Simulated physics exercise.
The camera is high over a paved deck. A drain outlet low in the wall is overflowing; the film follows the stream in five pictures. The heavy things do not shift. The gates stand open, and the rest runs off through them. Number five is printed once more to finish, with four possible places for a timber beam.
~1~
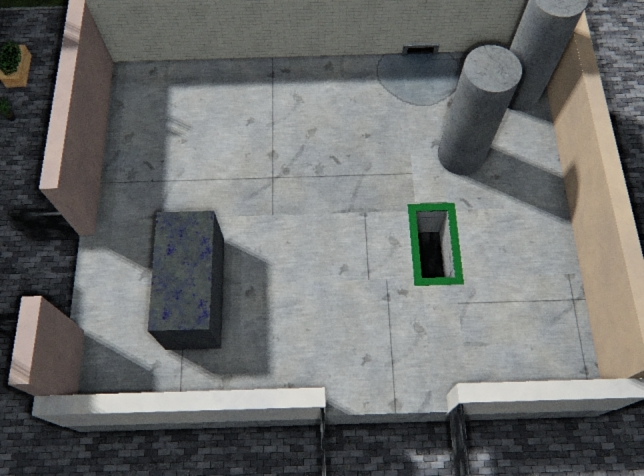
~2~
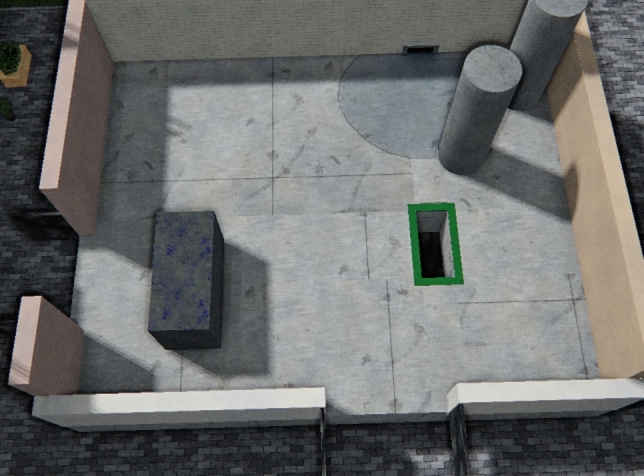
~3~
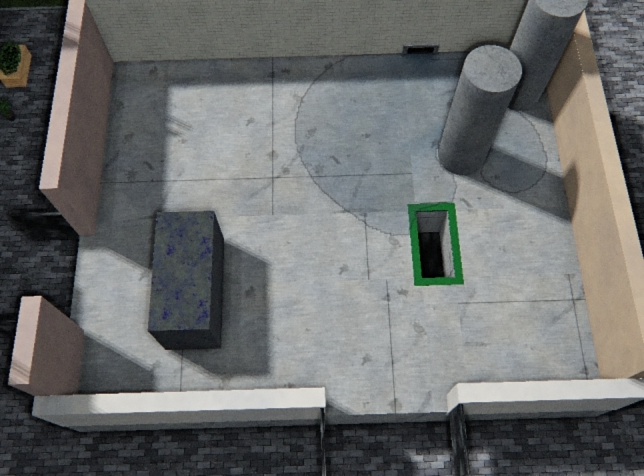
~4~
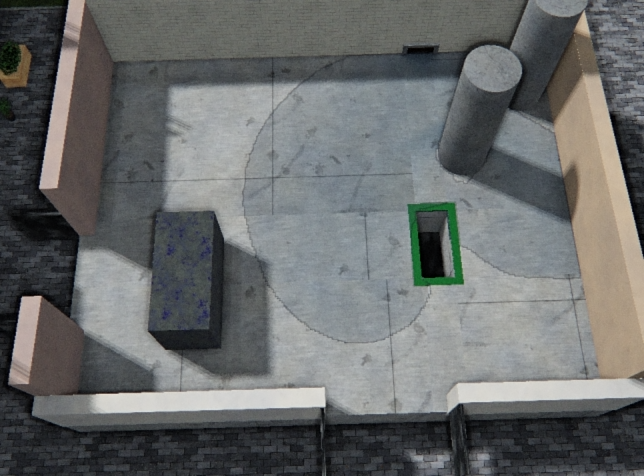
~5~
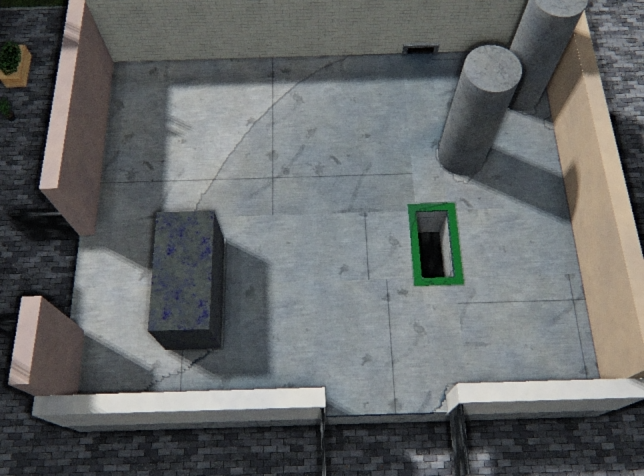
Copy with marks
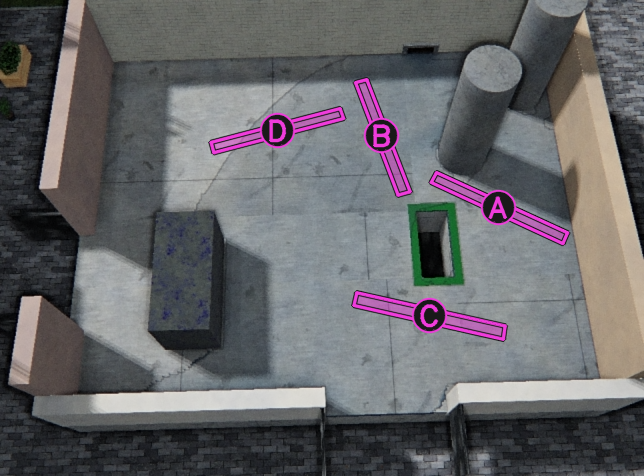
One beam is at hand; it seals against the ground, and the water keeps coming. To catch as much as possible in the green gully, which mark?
Best: B.
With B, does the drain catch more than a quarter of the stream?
Yes, it does.
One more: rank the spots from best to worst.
Best to worst: B, C, D, A.
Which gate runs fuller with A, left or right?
More leaves on the right.
In magenta, A from (433, 177) to (565, 238); B from (361, 81) to (404, 193); C from (355, 299) to (504, 332); D from (212, 147) to (341, 113).
With A, about 9 % of the stream goes into the green gully, about 85 % out by the gates.
With B, about 42 % of the stream goes into the green gully, about 51 % out by the gates.
With C, about 24 % of the stream goes into the green gully, about 74 % out by the gates.
With D, about 15 % of the stream goes into the green gully, about 83 % out by the gates.
